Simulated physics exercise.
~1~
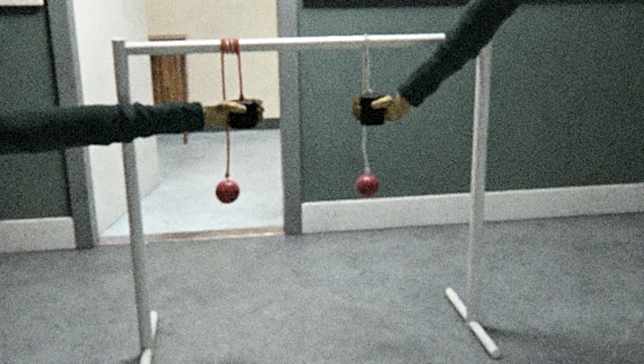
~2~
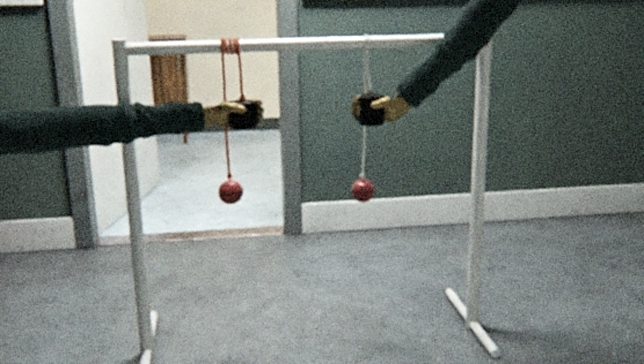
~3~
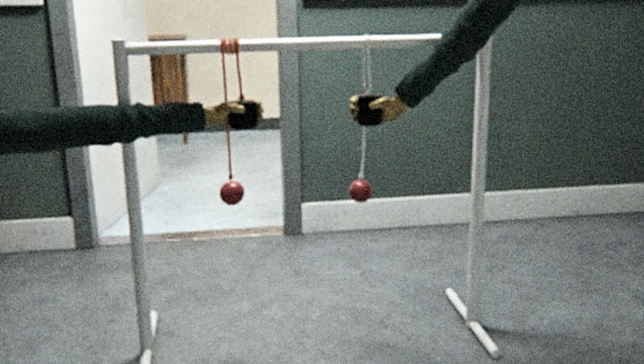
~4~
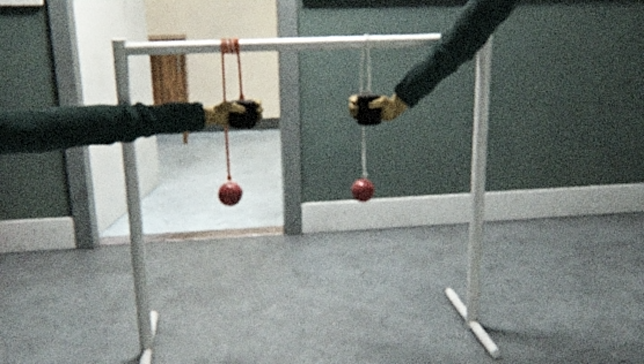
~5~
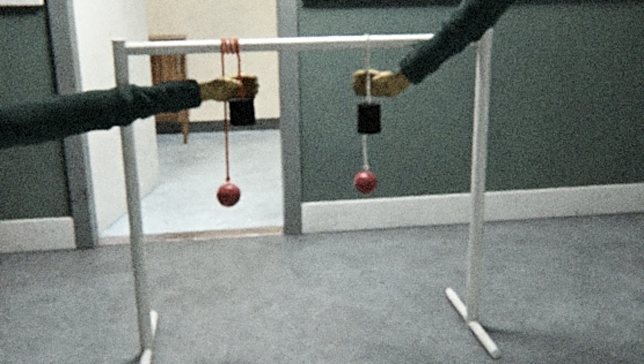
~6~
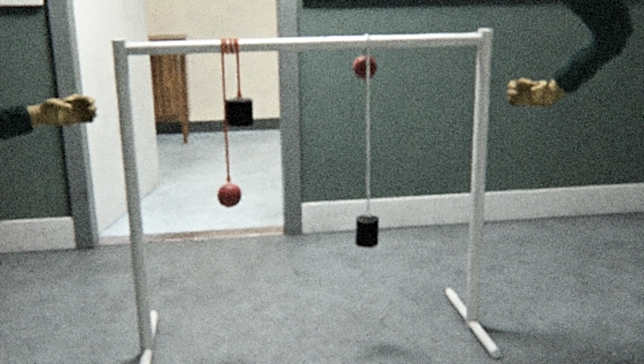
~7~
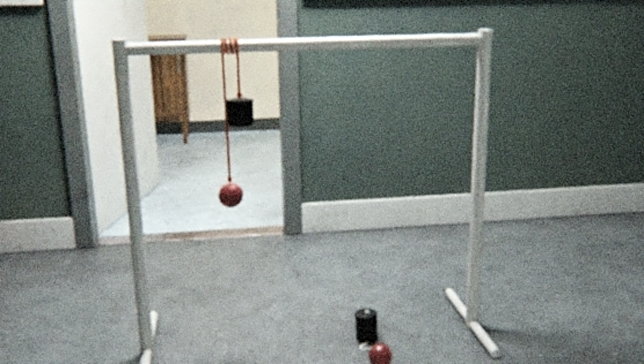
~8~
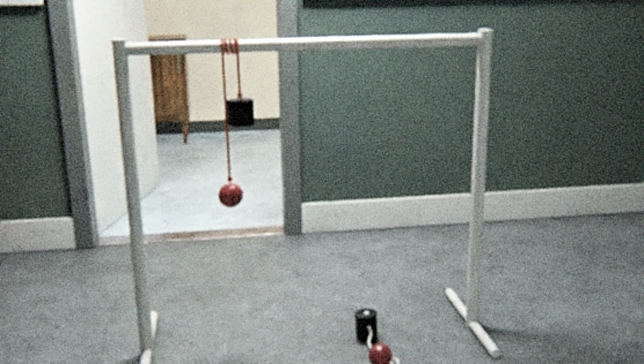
At the start, two gloved hands reach in from either side and hold black cylinders beside a white rail, each tied by a cord to a red ball hanging lower. The left cord is red and wound around the rail several times, while the right one is pale and simply passes over it. The balls sway slightly, then the hands let go and draw back. The right cylinder drops, pulling its ball up to the rail, while the left pair stays put. The pale cord slips off, and the right cylinder and ball end on the gray floor, with the left pair still hanging.
